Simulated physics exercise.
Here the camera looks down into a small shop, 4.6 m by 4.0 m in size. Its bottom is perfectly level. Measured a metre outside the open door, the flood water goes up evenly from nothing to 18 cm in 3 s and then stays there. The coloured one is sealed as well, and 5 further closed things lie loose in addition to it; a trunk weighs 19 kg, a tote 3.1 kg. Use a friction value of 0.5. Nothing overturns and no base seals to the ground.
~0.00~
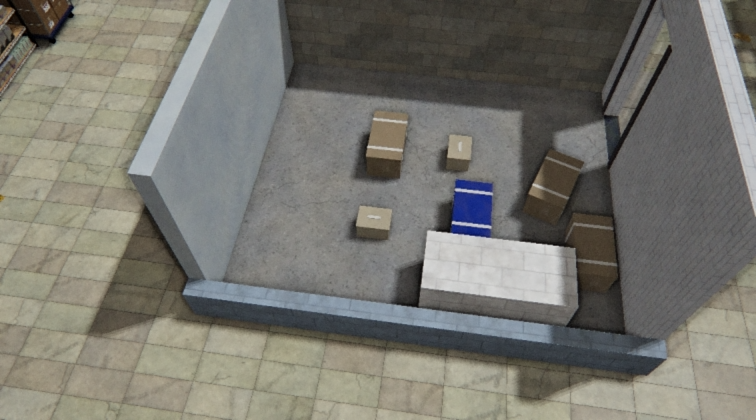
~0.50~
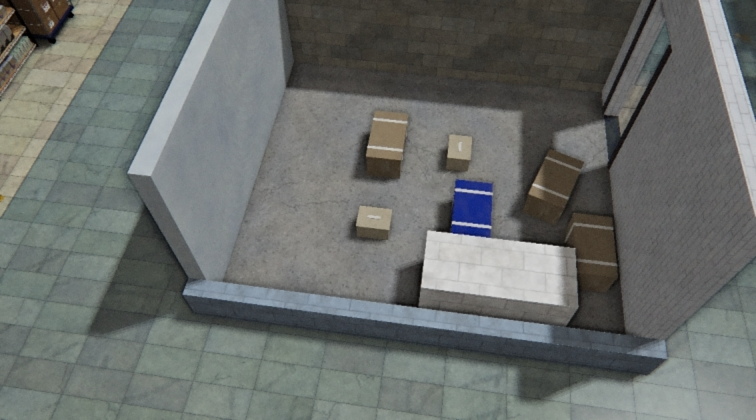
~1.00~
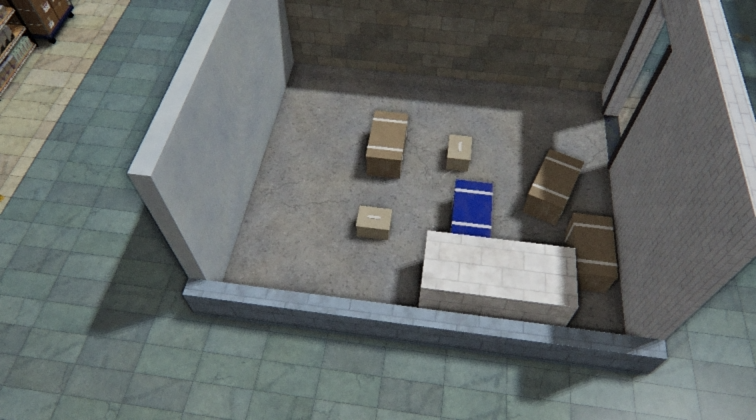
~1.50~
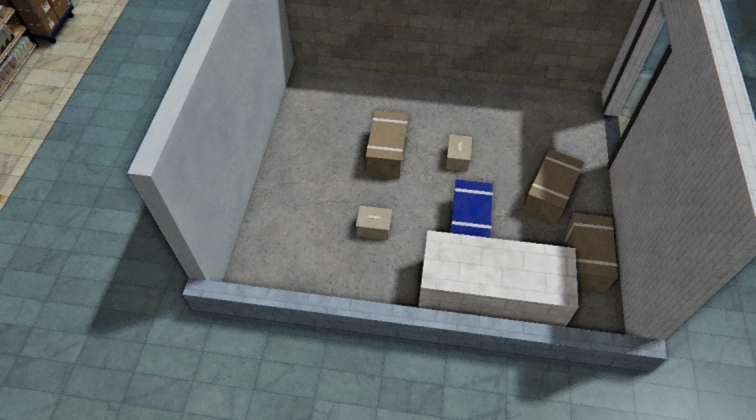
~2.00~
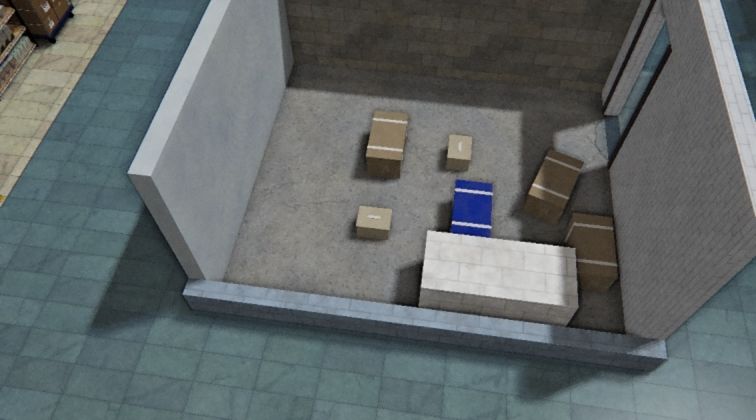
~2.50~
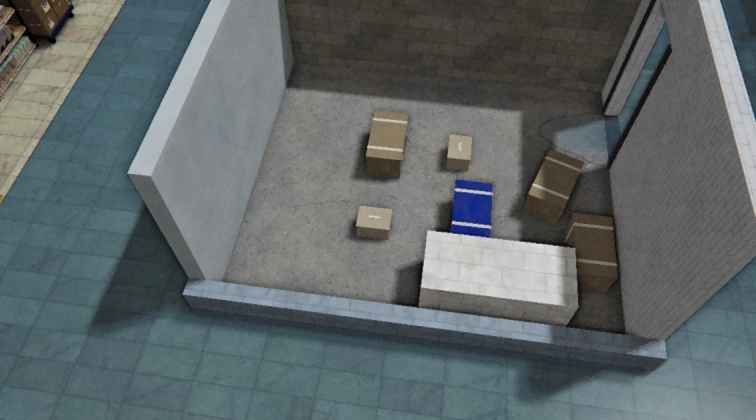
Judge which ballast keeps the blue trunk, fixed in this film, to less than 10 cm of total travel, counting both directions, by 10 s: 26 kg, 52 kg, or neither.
The lesser amount keeps it steady.
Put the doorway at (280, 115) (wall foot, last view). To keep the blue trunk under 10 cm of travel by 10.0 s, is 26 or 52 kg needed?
Lab note: Lower mass sufficient.
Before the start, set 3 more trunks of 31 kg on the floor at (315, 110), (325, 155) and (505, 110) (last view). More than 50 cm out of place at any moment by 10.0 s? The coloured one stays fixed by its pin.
Listed in turn, they go beneath the bar, beneath the bar, over the bar.
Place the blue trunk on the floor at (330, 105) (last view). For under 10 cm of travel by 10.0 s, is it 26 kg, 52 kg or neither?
Looking at the loads, only the heavier keeps it.
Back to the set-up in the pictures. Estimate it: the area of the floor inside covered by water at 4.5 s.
Around 6.0 m2 of it.
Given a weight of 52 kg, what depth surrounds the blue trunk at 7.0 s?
2 cm, roughly.
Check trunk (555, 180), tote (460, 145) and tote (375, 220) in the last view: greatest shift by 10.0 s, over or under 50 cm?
Below, beyond, beyond.
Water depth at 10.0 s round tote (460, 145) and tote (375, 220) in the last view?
Roughly 3 and 3 cm.
After 3.5 s the blue trunk would be 0 cm from its start with 26 kg and 0 cm from its start with 52 kg; 0 cm of water round it then.
After 4.5 s the blue trunk would be 0 cm from its start with 26 kg and 0 cm from its start with 52 kg; 1 cm of water round it then.
After 7.0 s the blue trunk would be 0 cm from its start with 26 kg and 0 cm from its start with 52 kg; 2 cm of water round it then.
After 10.0 s the blue trunk would be 0 cm from its start with 26 kg and 0 cm from its start with 52 kg; 3 cm of water round it then.
